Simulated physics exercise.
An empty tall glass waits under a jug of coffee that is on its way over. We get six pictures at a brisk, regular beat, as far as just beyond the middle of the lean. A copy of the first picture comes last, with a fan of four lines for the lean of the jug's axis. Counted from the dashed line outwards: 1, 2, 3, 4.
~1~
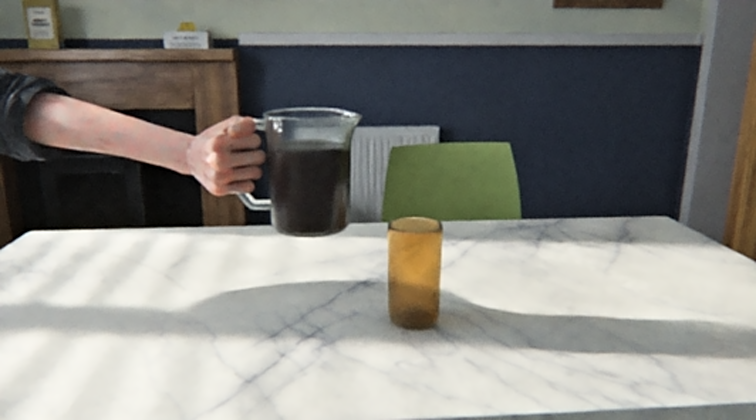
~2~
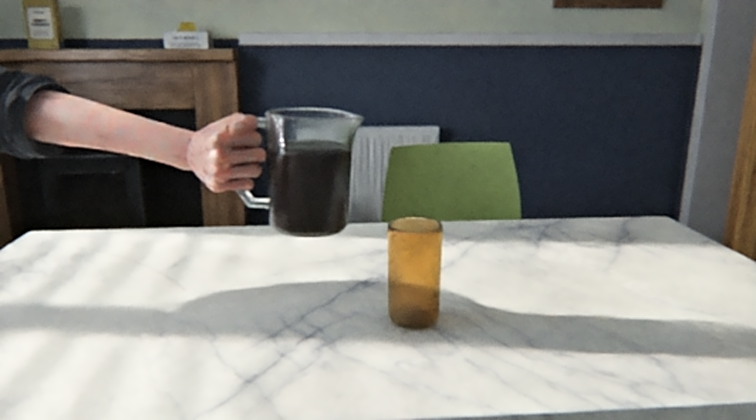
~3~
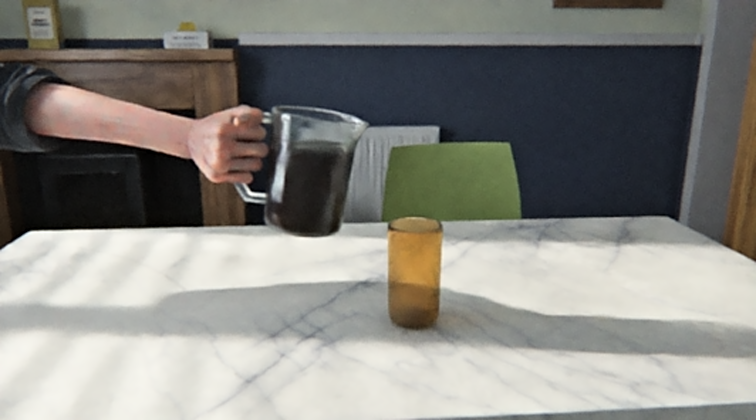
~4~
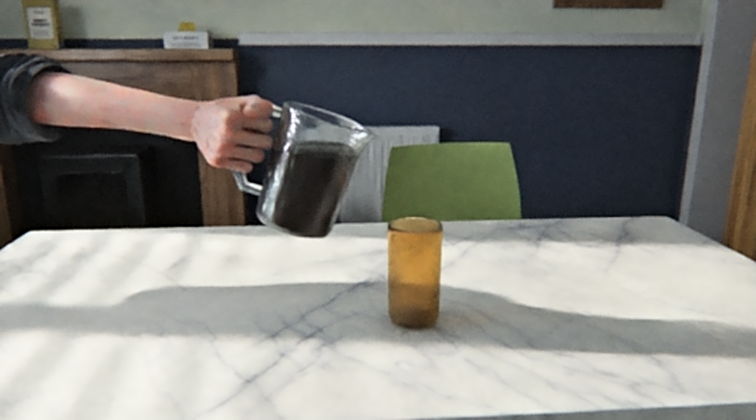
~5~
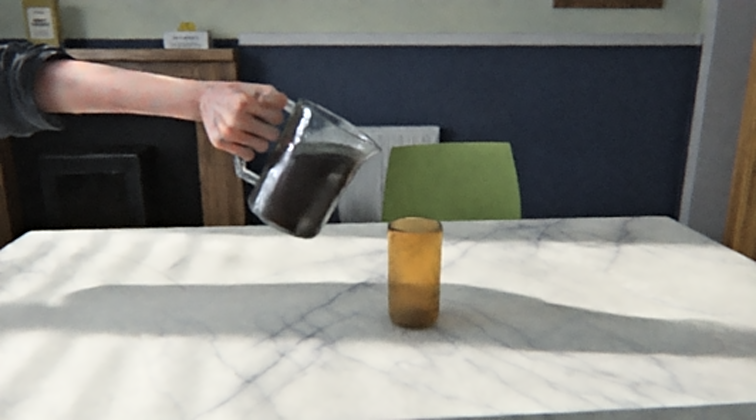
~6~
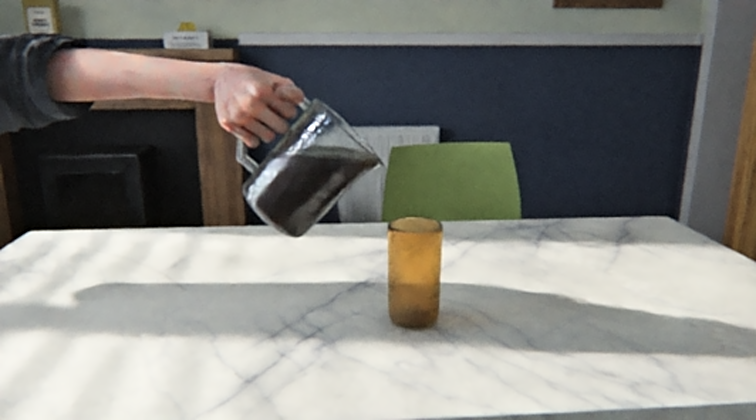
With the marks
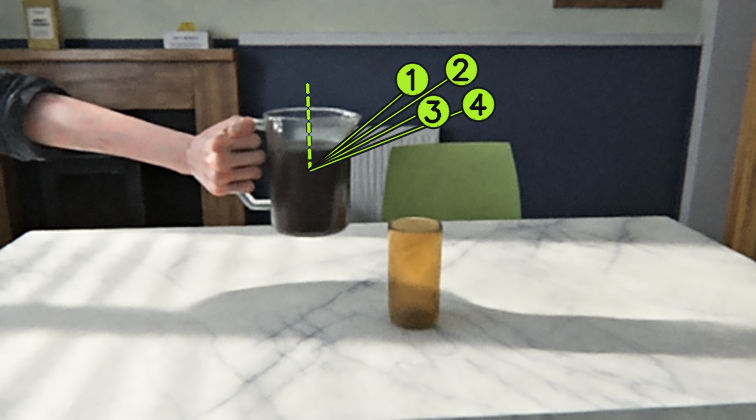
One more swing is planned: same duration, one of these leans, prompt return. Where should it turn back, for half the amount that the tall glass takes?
It is 3.
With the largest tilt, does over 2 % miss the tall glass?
No.
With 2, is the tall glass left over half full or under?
Under half.
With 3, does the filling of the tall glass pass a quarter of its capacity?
Yes.
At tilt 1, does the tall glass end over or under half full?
Under.
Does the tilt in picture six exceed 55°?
No, it does not.
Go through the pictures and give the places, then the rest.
In the first picture, upright, lip at (360, 116); rim of the tall glass round (415, 224); nothing has left yet.
In the second picture, tipped about 2°, lip at (362, 118); nothing has left yet.
In the third picture, tipped about 9°, lip at (367, 124); nothing has left yet.
In the fourth picture, tipped about 18°, lip at (374, 134); nothing has left yet.
In the fifth picture, tipped about 30°, lip at (380, 149); nothing has left yet.
In the sixth picture, tipped about 43°, lip at (383, 164); nothing has left yet.
On the marked copy, 1 at (401, 94); 2 at (447, 79); 3 at (415, 115); 4 at (462, 110).
For tilt 1, the tall glass ends with about 20 % of what it can hold.
For tilt 2, the tall glass ends with about 32 % of what it can hold.
For tilt 3, the tall glass ends with about 48 % of what it can hold.
For tilt 4, the tall glass ends with about 68 % of what it can hold.
